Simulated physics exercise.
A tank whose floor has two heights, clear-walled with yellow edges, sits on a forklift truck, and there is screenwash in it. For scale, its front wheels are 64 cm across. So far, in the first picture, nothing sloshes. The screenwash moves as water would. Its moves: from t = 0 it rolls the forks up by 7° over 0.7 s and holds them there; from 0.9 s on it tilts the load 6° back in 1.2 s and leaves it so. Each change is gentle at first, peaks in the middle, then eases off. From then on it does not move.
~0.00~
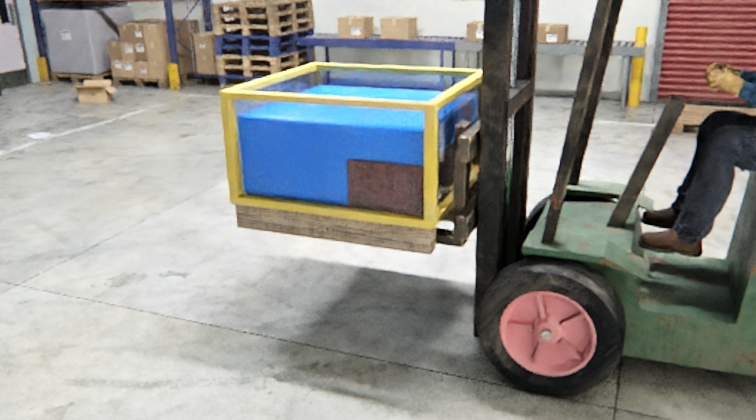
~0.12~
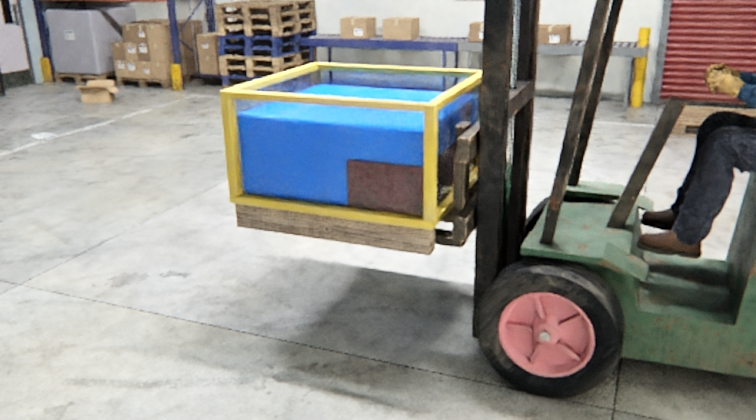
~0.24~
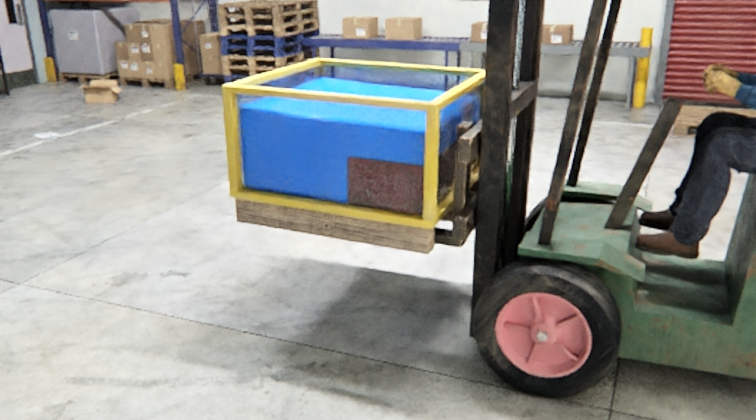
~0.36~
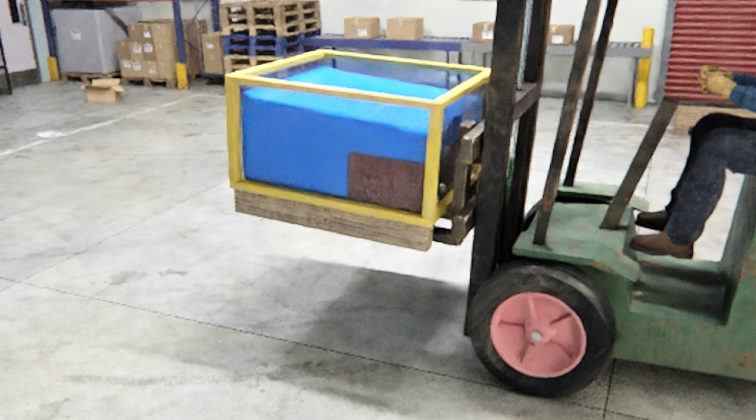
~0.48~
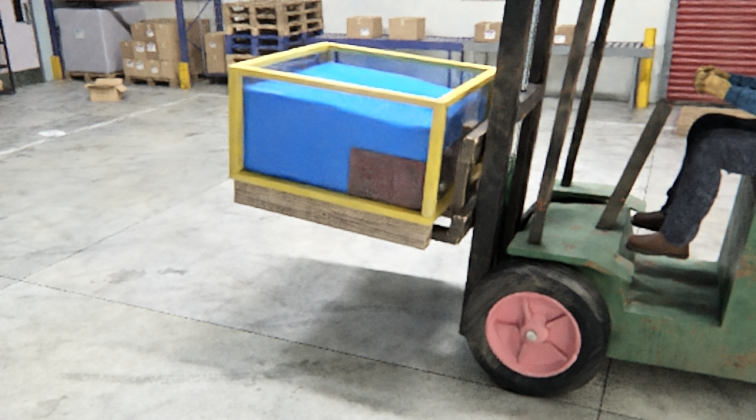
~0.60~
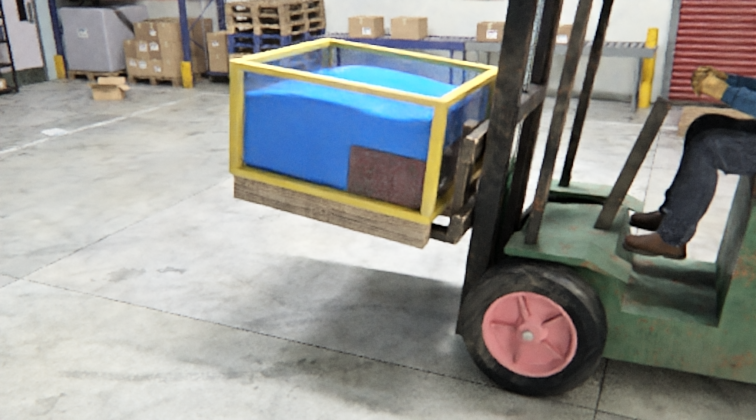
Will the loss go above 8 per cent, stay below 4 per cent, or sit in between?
It will sit in between.
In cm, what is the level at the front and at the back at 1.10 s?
The surface sits near 32 cm in front and near 56 cm at the rear.
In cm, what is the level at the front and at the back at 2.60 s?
Roughly 28 cm in front and 52 cm behind.
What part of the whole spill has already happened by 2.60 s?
By then about 50 per cent is out.
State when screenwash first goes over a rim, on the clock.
It happens at some 1.8 s.
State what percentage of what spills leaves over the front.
Near 0 per cent of the spill.
By 1.10 s the surface is 33 cm up at the front and 56 cm at the back; nothing has left.
By 1.80 s the surface is 41 cm up at the front and 44 cm at the back; nothing has left.
By 2.60 s the surface is 27 cm up at the front and 53 cm at the back; 3 per cent is out, over the back.
By 5.09 s 6 per cent is out, over the back, 17 of 292 litres.
